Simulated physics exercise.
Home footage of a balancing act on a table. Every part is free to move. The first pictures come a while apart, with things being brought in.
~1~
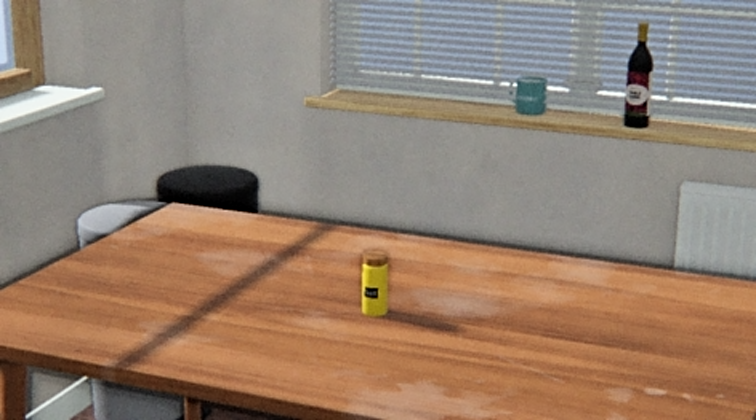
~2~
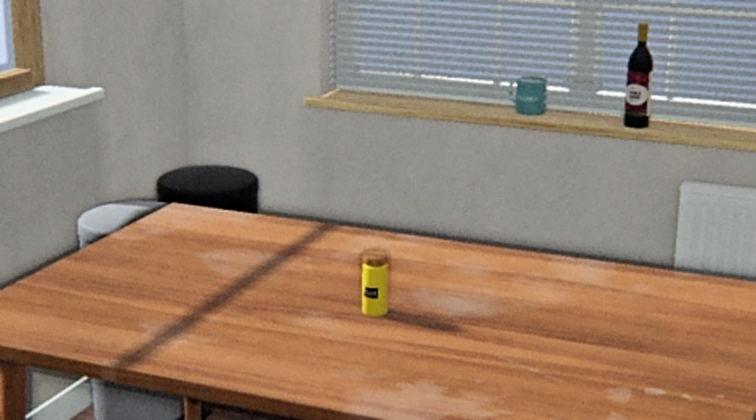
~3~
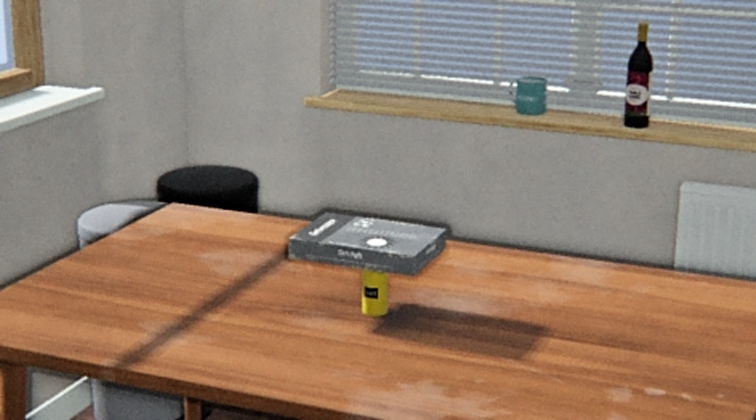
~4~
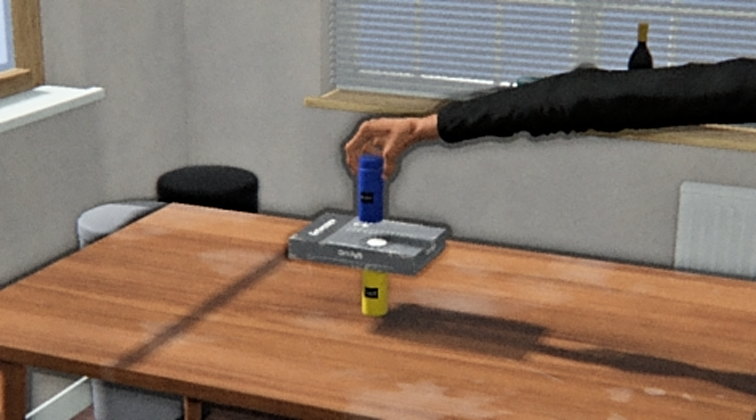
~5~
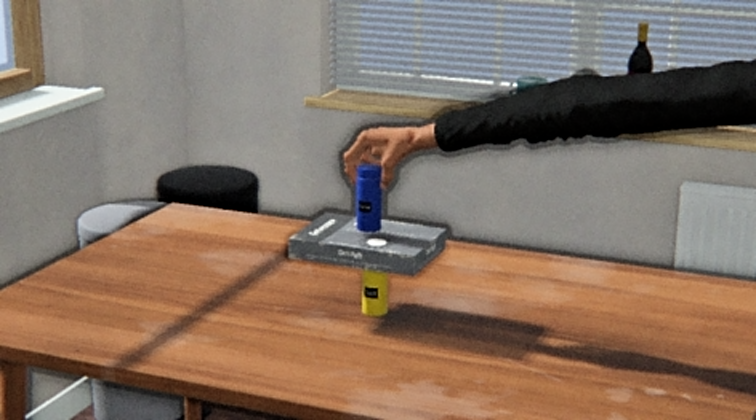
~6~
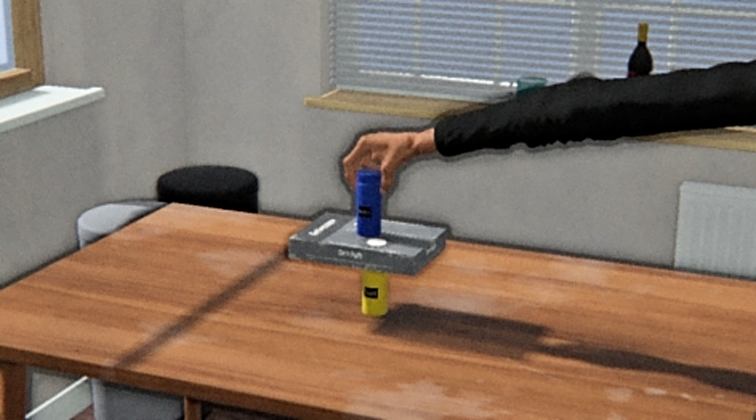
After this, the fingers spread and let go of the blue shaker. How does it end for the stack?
It stays steady.
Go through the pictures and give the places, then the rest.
In the first picture, the last thing is not in view yet; yellow shaker (375, 284).
In the second picture, the last thing is not in view yet; yellow shaker (375, 284).
In the third picture, the last thing is not in view yet; yellow shaker (375, 284).
In the fourth picture, coming down; blue shaker (371, 189); yellow shaker (375, 284).
In the fifth picture, coming down; blue shaker (369, 198); yellow shaker (375, 284).
In the sixth picture, set down, still held; blue shaker (369, 203); yellow shaker (375, 284).
Then, 0.20 s on from there, no change.
Then, 0.40 s on from there, blue shaker resting near (369, 203).
In the end, all 3 unmoved. At the end, from the last picture's camera, blue shaker near (369, 203). The stack stays up.
